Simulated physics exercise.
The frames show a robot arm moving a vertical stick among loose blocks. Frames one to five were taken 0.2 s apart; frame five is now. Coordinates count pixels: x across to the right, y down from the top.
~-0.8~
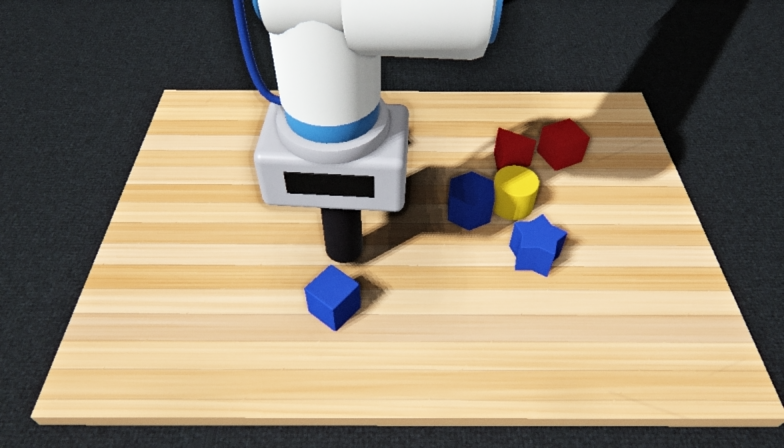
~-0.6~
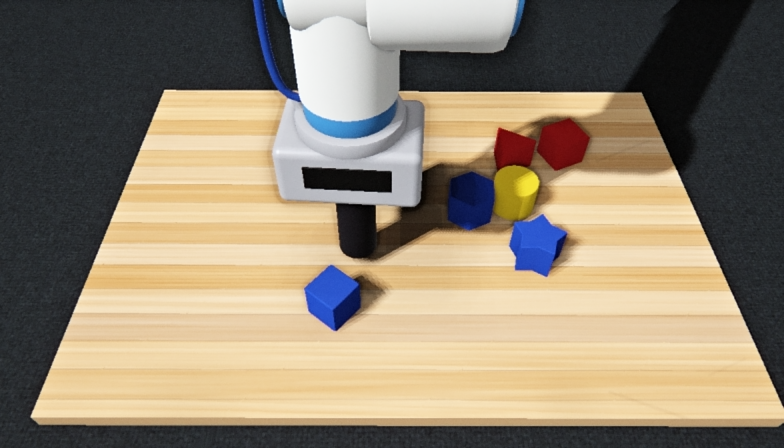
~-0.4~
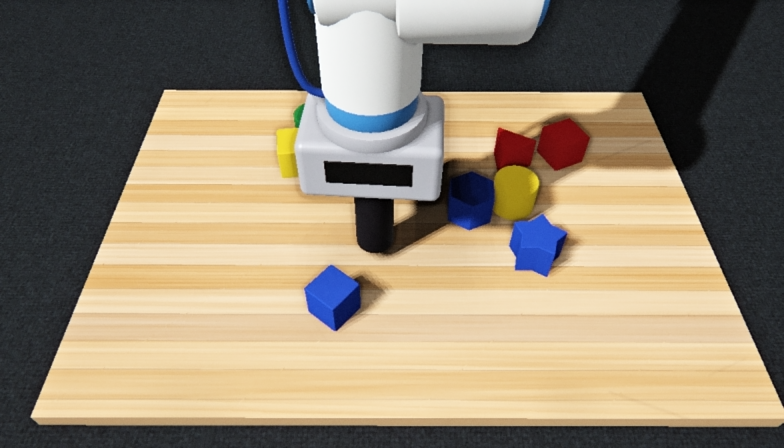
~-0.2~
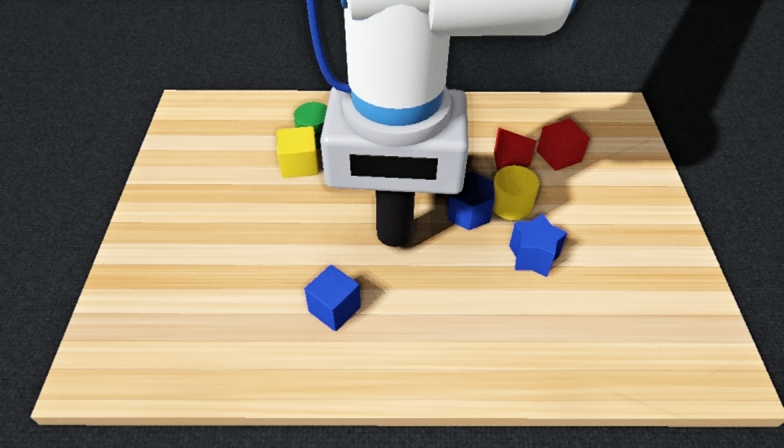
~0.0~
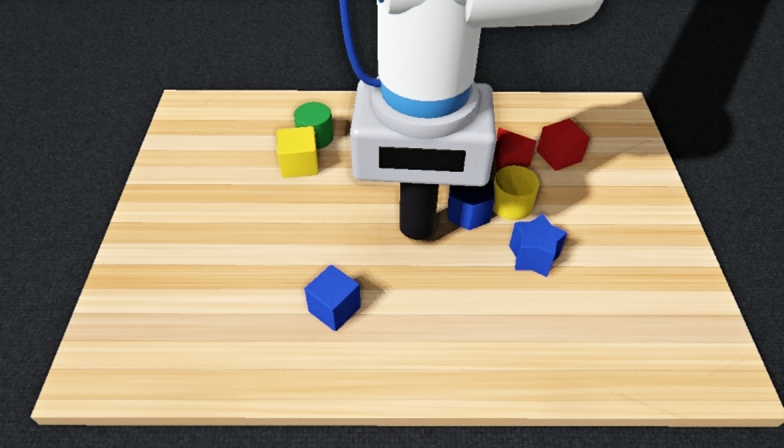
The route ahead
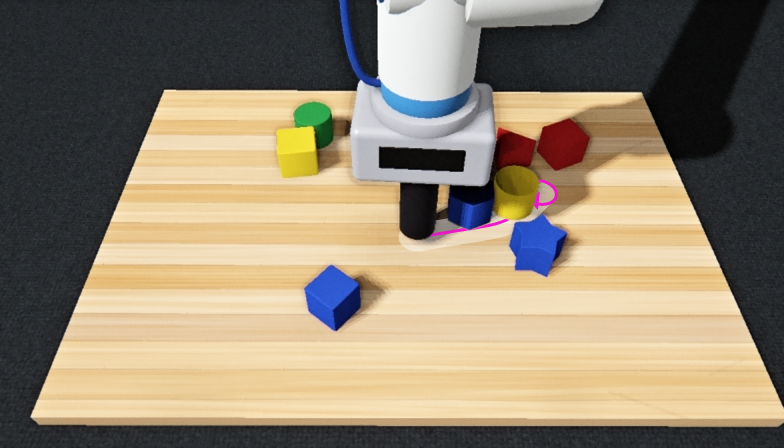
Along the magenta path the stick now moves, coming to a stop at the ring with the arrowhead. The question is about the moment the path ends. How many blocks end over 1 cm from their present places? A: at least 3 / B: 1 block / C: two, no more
A - at least 3.
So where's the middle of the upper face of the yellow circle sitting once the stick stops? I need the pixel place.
The answer is (554, 143).
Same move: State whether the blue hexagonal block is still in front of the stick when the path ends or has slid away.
The stick has moved past the blue hexagonal block by the time the path ends.
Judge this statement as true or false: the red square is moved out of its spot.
It is true.
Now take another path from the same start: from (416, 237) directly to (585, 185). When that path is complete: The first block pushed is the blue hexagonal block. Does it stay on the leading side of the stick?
Slipped off.
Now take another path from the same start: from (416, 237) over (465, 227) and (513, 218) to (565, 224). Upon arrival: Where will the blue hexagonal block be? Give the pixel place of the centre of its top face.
That would be at about pixel (490, 166).
Drawn move, from (416, 237) via (466, 229) and (511, 218), ending at (540, 192).
The first path, step by step. One third of the way, stick (468, 219); blue hexagonal block (482, 178), turned 10° anticlockwise; yellow circle (525, 176).
Two thirds of the way, stick (514, 207); blue hexagonal block (485, 170), turned 35° anticlockwise; yellow circle (533, 169).
At the end, stick (543, 181); blue hexagonal block (485, 170), turned 35° anticlockwise; yellow circle (554, 143); blue star still; red square (572, 124), turned 15° anticlockwise.
